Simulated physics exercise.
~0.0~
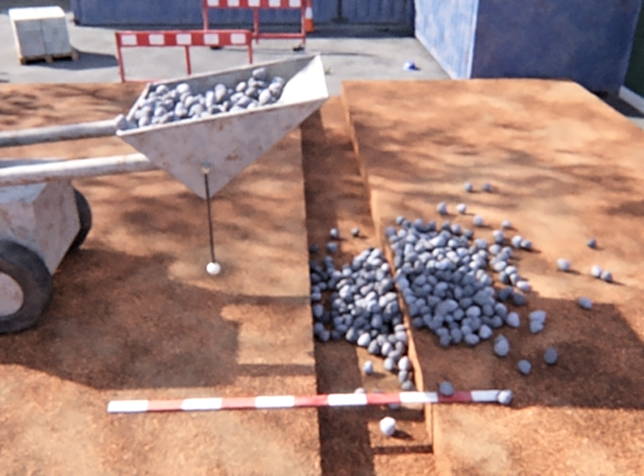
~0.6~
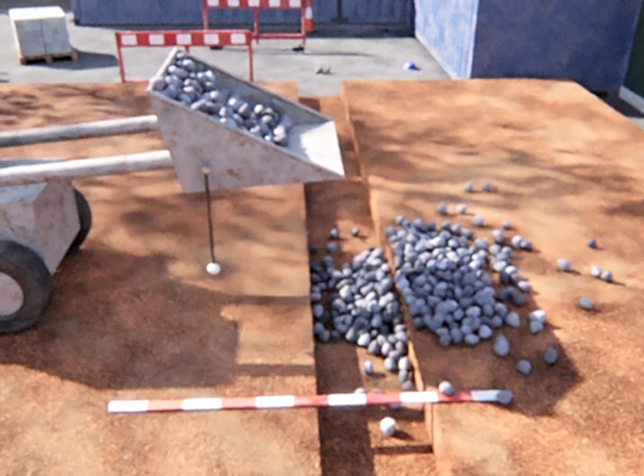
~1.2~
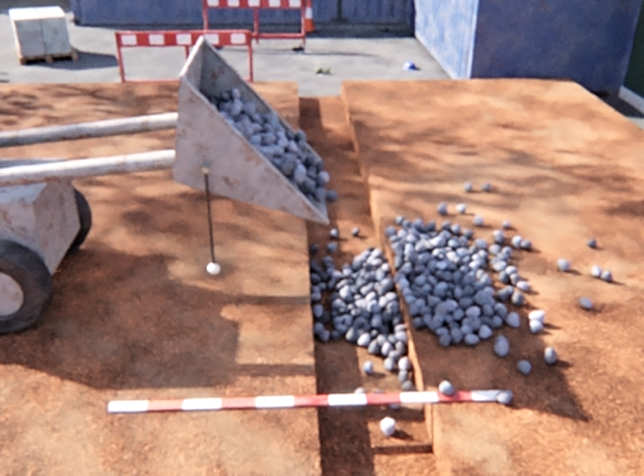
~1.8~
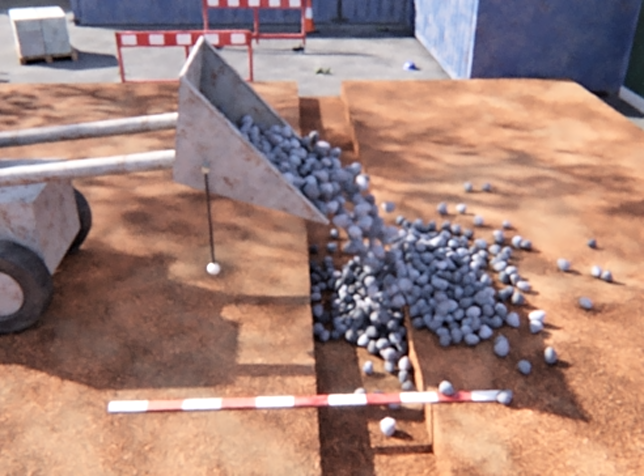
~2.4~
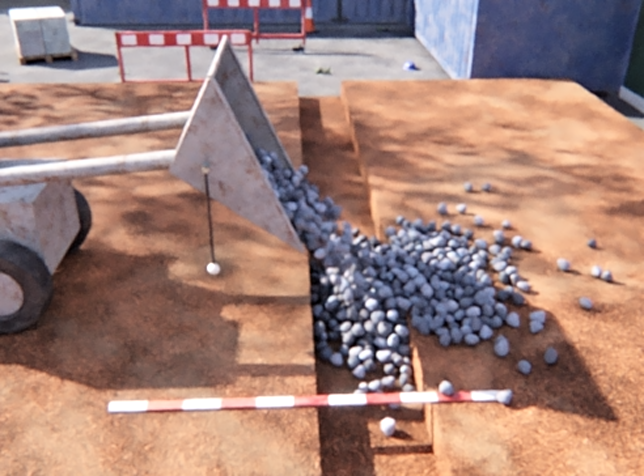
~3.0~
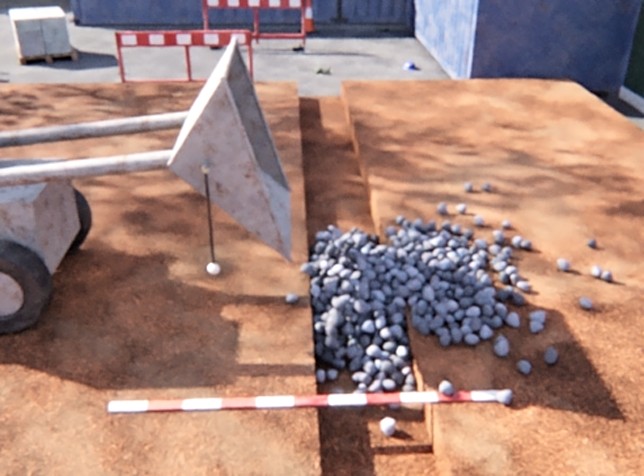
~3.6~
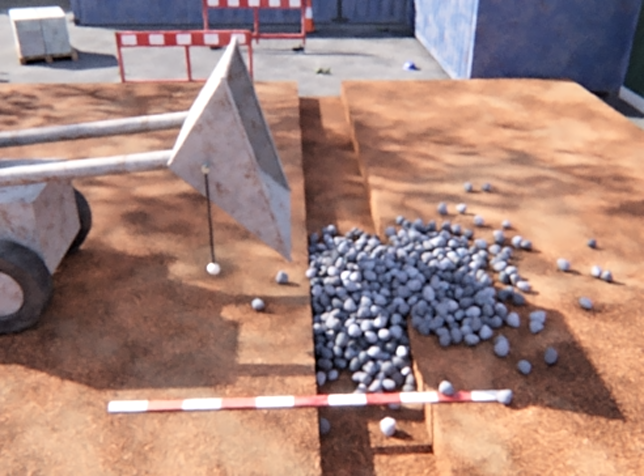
A loader's grey metal bucket tipped forward in stages and poured its grey stones into a trench in reddish ground, beside an earlier heap. The bucket ended up empty and steeply tilted, with the trench much fuller and a few stones stopping short.
